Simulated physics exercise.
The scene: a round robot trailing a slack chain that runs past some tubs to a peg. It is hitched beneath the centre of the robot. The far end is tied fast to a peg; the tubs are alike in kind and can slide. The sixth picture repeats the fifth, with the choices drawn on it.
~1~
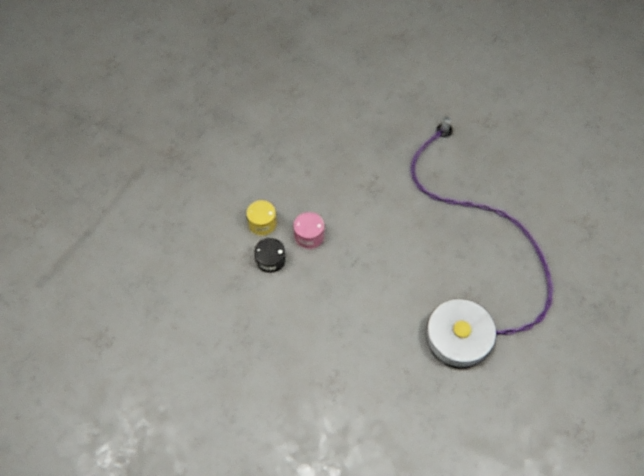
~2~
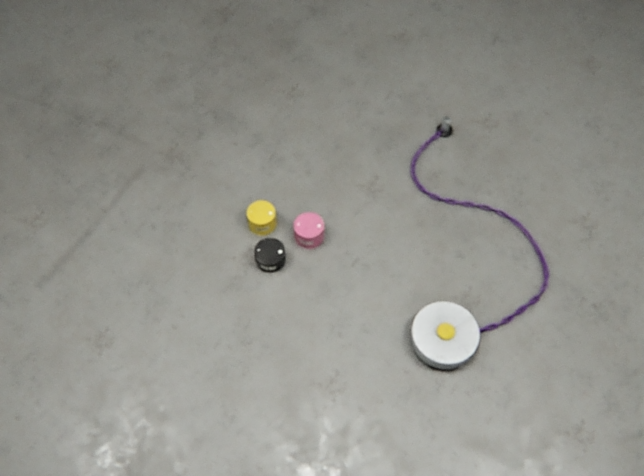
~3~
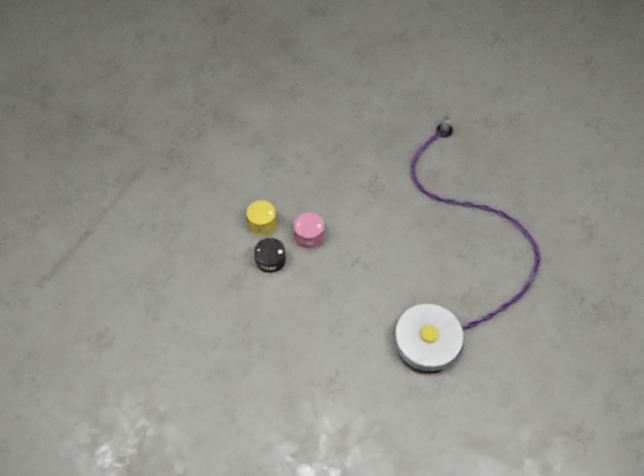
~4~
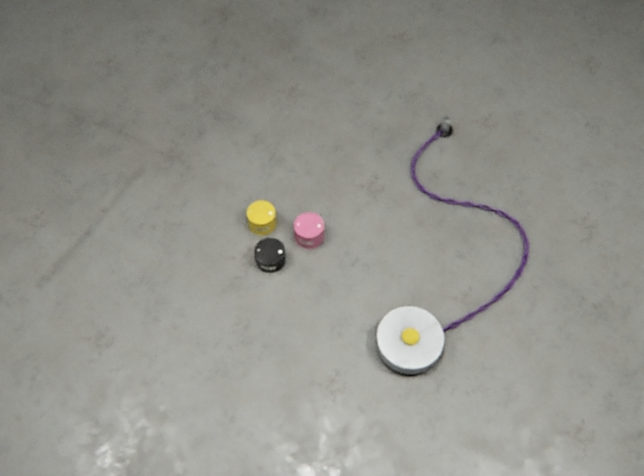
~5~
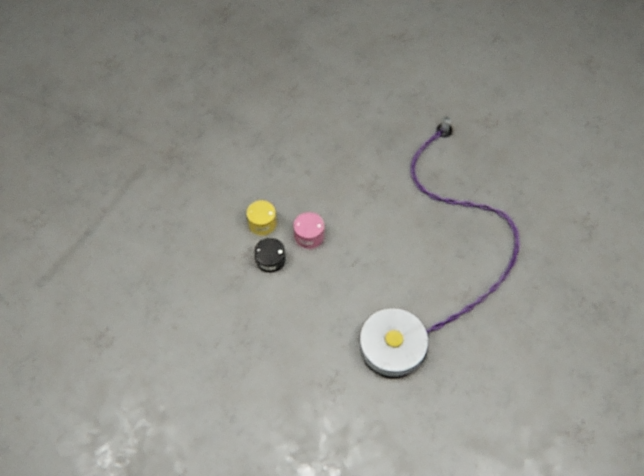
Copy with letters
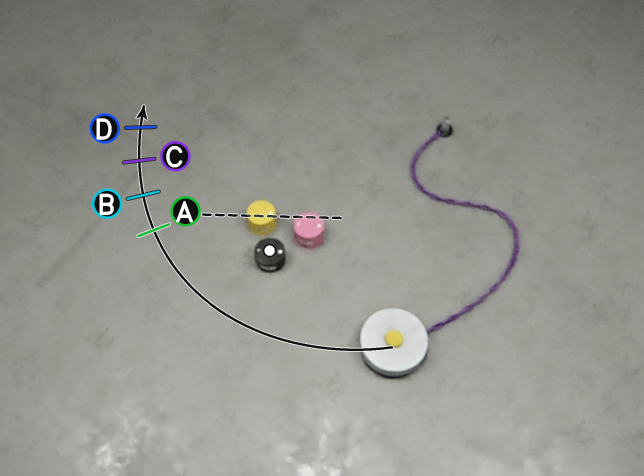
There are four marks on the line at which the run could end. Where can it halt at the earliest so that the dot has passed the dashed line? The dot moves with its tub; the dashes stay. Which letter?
It must go as far as C.
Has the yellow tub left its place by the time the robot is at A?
No.
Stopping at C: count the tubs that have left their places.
Three.
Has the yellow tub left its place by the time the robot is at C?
Yes.
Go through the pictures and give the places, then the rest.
The first frame shows peg (446, 125); yellow tub (262, 218); black tub (270, 255).
The second frame shows robot (444, 336); pink tub (309, 231).
The third frame shows robot (428, 338); yellow tub (262, 218).
The fourth frame shows robot (409, 341); pink tub (309, 231).
The fifth frame shows robot (393, 343); yellow tub (262, 218); black tub (270, 255); pink tub (309, 231).
On the copy, A at (154, 230); B at (143, 195); C at (139, 161); D at (141, 127); the dashed line at (271, 216); the route from (392, 347) via (178, 272) to (144, 106); the white dot at (270, 251).
On C. First, robot (254, 325); black tub (270, 255).
Then, robot (160, 242); black tub (270, 255).
Finally, robot (137, 155); yellow tub (251, 194); black tub (273, 210); pink tub (301, 203); the dot on the black tub is over the dashed line.
By contrast, A leaves the dotted tub short, at (270, 255); B leaves the dotted tub short, at (271, 232); D does it too, but is farther than needed.
